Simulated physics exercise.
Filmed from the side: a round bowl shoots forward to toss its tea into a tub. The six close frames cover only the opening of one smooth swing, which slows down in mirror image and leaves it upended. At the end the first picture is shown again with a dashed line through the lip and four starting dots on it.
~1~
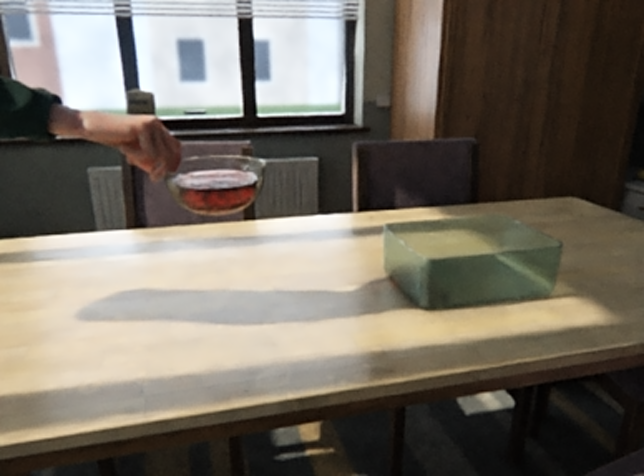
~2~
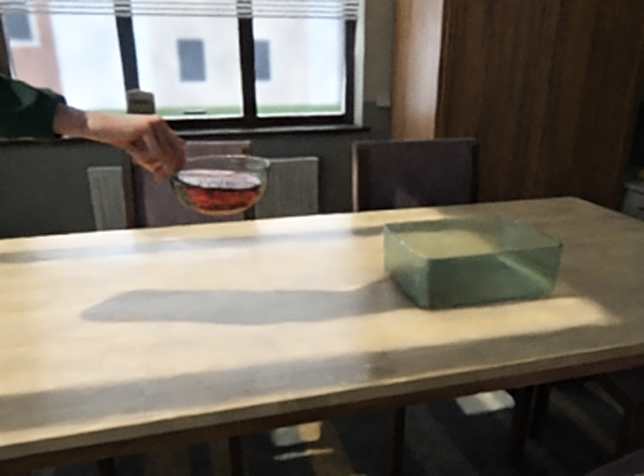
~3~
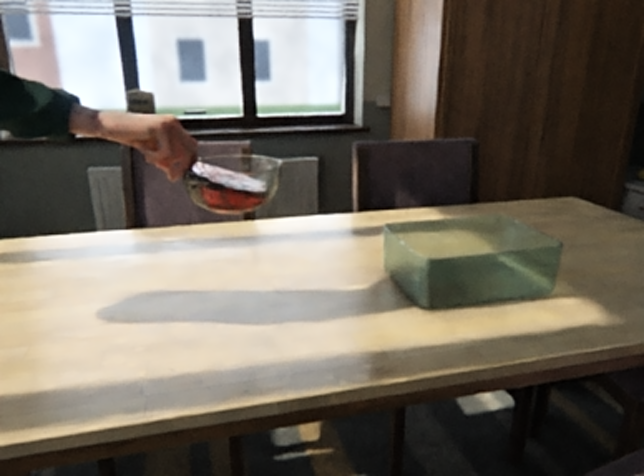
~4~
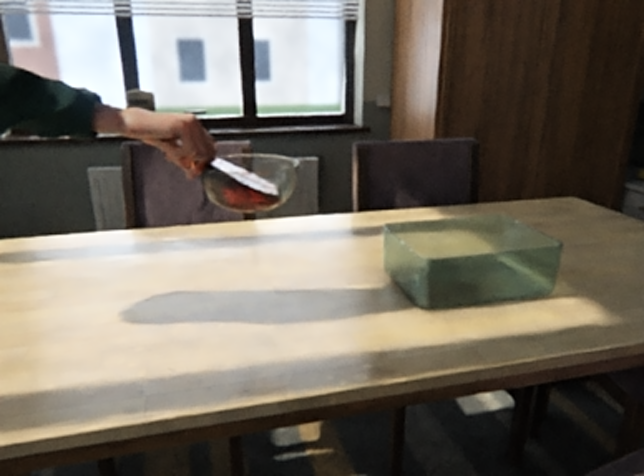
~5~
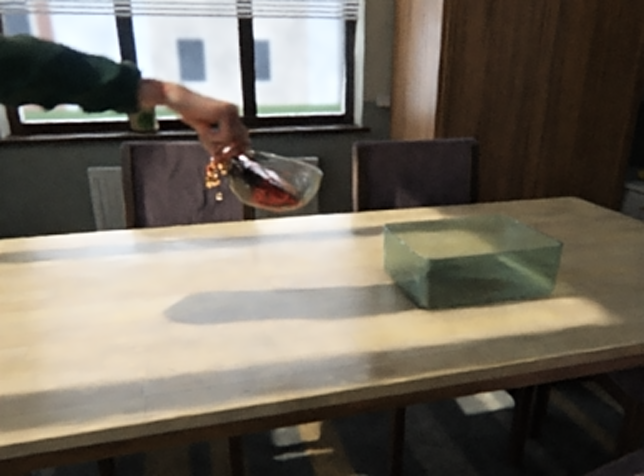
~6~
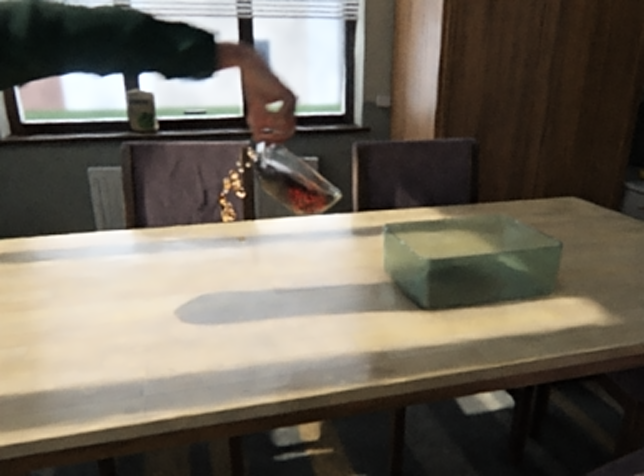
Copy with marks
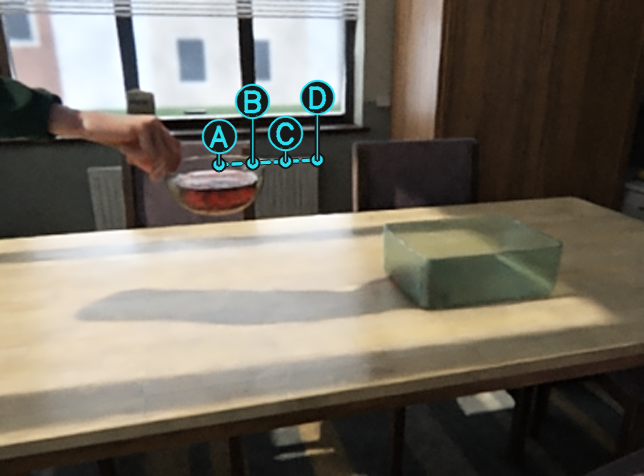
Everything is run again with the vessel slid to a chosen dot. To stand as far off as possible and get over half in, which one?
Place C just does it.
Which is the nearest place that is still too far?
Place B.
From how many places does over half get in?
Two of the four.
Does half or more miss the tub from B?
Yes.
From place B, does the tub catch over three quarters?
No, less.
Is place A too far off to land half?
Yes, it does.
On the marked copy, A at (219, 164); B at (252, 163); C at (285, 161); D at (317, 159).
If A is chosen, about 0 % lands in the tub, 96 % falls short and 4 % goes beside or beyond.
If B is chosen, about 25 % lands in the tub, 69 % falls short and 7 % goes beside or beyond.
If C is chosen, about 69 % lands in the tub, 22 % falls short and 9 % goes beside or beyond.
If D is chosen, about 74 % lands in the tub, 8 % falls short and 18 % goes beside or beyond.
